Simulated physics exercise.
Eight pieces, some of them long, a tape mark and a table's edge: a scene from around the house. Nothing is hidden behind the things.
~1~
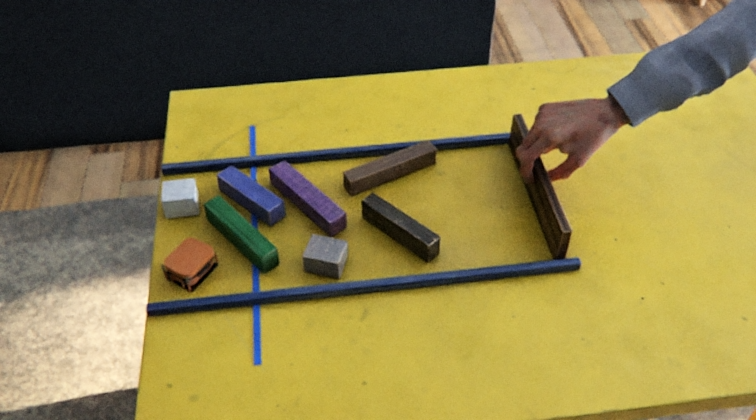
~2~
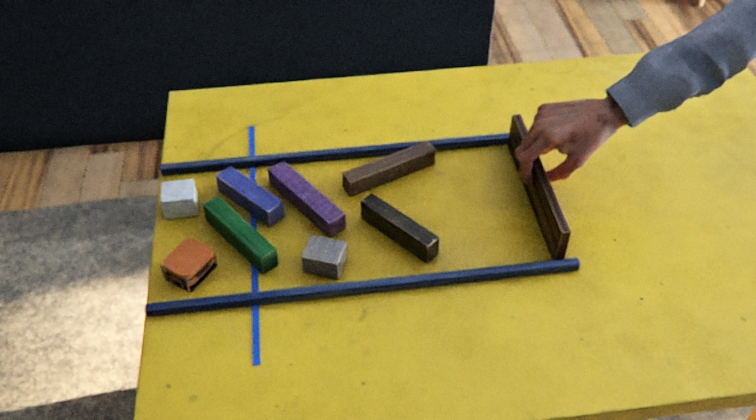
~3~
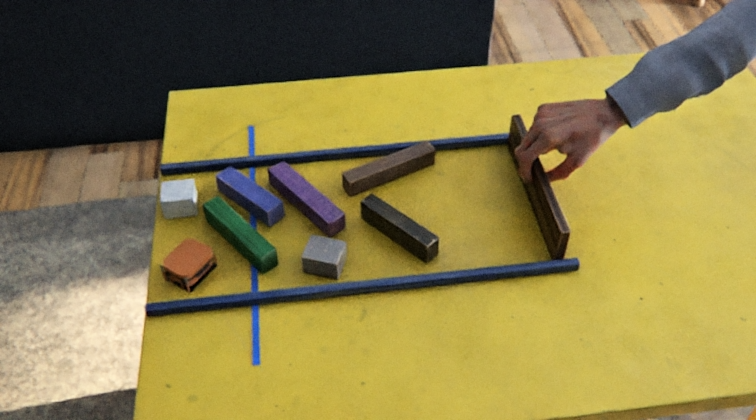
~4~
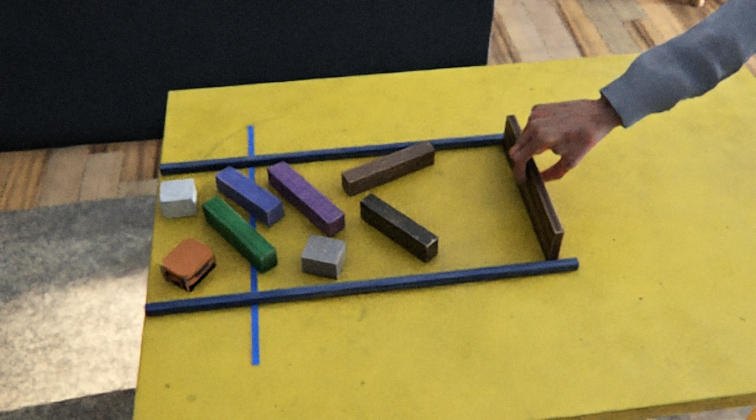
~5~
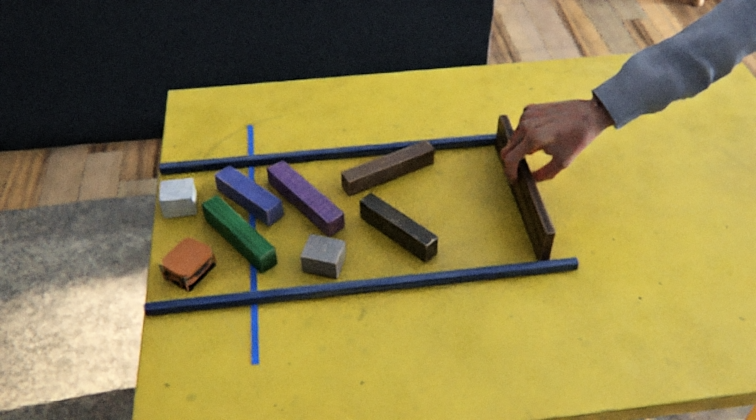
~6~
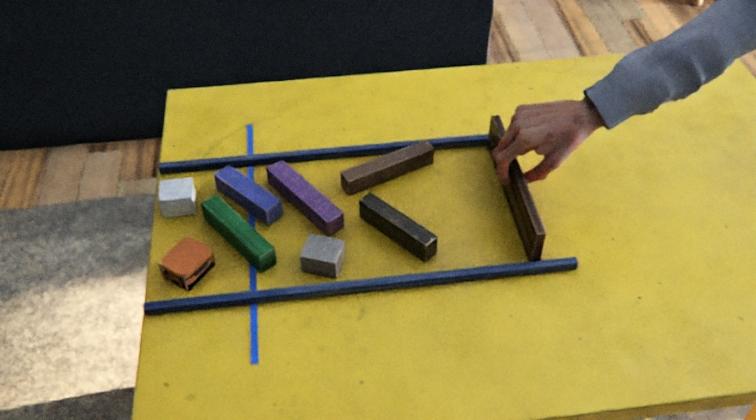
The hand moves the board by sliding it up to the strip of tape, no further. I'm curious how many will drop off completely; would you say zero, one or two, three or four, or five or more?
I would say one or two.
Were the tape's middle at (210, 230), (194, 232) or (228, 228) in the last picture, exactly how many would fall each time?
Per try: 4; 5; 3.
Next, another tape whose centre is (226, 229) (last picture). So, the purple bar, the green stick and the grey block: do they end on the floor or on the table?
In this case the purple bar does not drop; next, the green stick drops; last, the grey block does not drop.
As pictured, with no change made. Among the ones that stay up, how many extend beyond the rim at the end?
That comes to 2 of them.
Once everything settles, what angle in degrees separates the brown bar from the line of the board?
Some 15 degrees.
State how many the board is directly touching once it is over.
2 end up touching it.
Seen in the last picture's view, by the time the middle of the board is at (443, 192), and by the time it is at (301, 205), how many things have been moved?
That makes 1 at the first spot and 7 at the second.
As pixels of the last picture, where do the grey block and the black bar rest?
The grey block finishes at (214, 274); the black bar finishes at (243, 240).
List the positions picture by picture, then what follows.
White block (181, 198); orange case (191, 265); green stick (241, 233); board (537, 184); tape (255, 227), in the first frame.
Orange case (190, 265); blue bar (250, 196), in the second frame.
Green stick (240, 234); brown bar (389, 168), in the third frame.
White block (179, 199); board (530, 184), in the fourth frame.
Orange case (189, 264); black bar (398, 227), in the fifth frame.
White block (178, 198); orange case (188, 264); green stick (238, 233); board (514, 185); tape (252, 226), in the sixth frame.
Soon after, none off yet; white block at rest near (178, 198); orange case at rest near (188, 264); green stick at rest near (238, 233).
After that, none off yet; white block at rest near (178, 198); orange case at rest near (188, 264); green stick displaced a little near (216, 244).
In the end, the number that fall off is one or two; gone, orange case.
